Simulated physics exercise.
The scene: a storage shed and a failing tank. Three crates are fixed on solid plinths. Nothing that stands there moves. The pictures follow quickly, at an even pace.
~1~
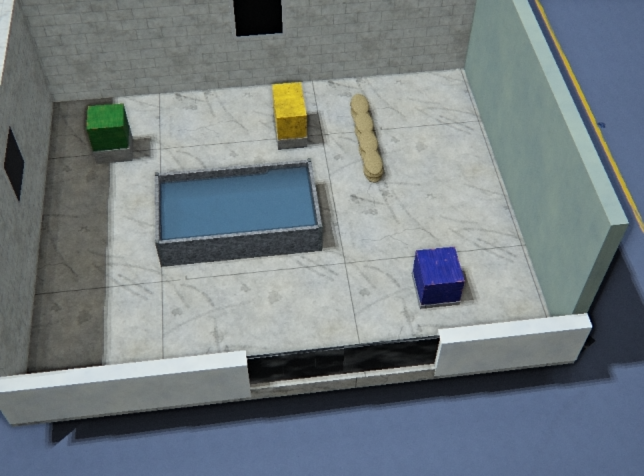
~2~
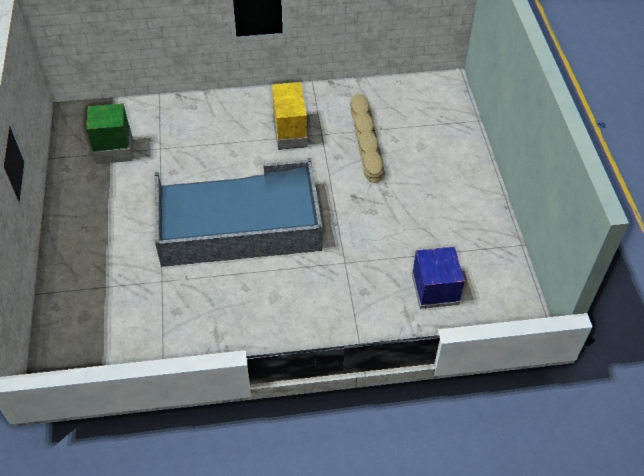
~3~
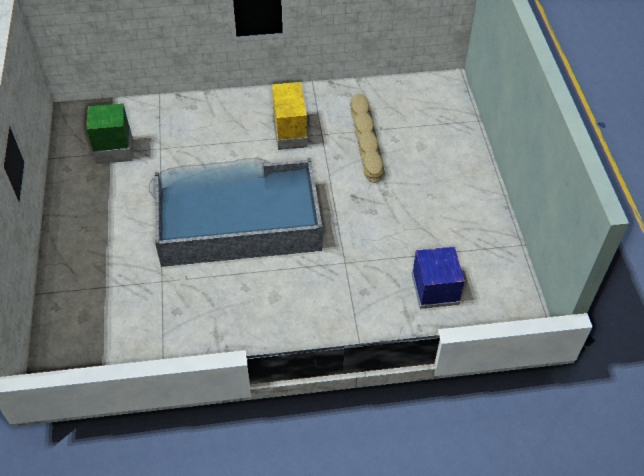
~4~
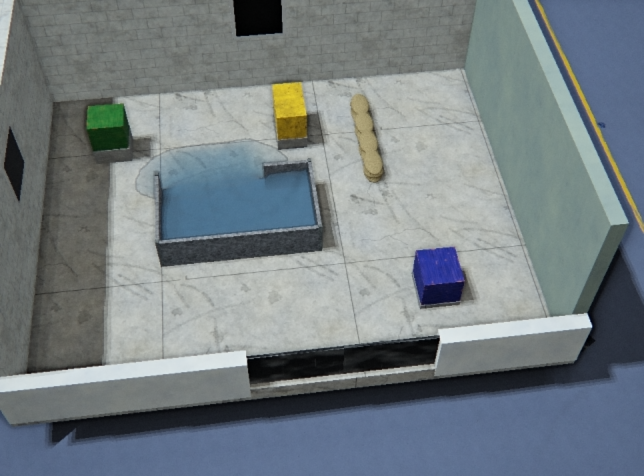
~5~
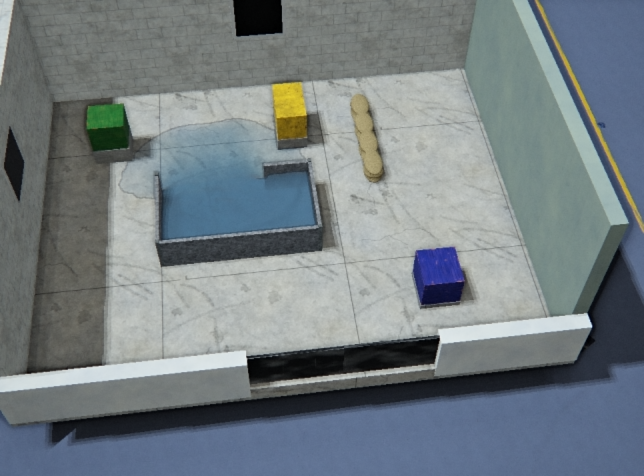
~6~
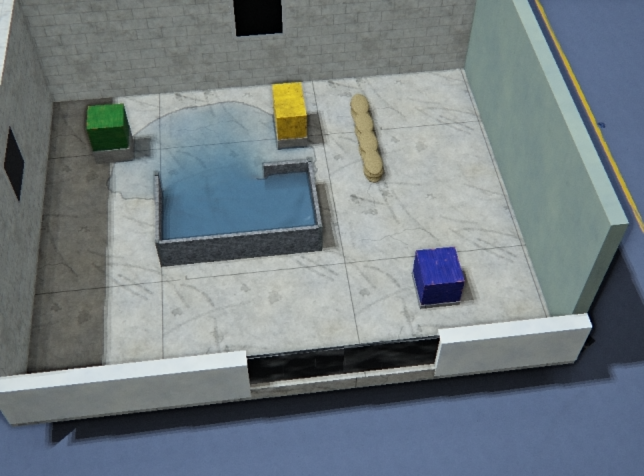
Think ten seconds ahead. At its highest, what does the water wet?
One by one: The green crate keeps dry; the yellow crate keeps dry; the blue crate keeps dry.
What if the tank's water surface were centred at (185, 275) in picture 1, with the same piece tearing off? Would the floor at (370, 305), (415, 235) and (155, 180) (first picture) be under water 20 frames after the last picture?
In turn: Not flooded, free of water, covered.
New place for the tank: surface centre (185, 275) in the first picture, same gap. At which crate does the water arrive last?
The blue crate.
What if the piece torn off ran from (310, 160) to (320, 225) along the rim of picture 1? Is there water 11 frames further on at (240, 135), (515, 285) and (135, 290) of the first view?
As listed: Clear, awash, clear.
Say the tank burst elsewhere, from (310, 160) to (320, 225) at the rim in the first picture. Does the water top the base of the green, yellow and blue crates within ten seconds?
Green crate escapes it, yellow crate keeps dry, blue crate takes water.
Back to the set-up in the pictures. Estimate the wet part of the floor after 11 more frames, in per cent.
Close to 25 %.
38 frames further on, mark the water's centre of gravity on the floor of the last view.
I would point to (218, 167).
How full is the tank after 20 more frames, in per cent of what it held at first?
Roughly 24 per cent.
A moment on, water covers 15 % of the floor; the green crate water round its plinth, the yellow crate water round its plinth, the blue crate not reached.
Next, water covers 25 % of the floor; the green crate water round its plinth, the yellow crate water round its plinth, the blue crate not reached.
Then, water covers 35 % of the floor; the green crate water round its plinth, the yellow crate water round its plinth, the blue crate not reached.
Later, water covers 65 % of the floor; the green crate water round its plinth, the yellow crate water round its plinth, the blue crate not reached.
In the end, water covers 95 % of the floor; the green crate stayed above the water, the yellow crate stayed above the water, the blue crate stayed above the water.
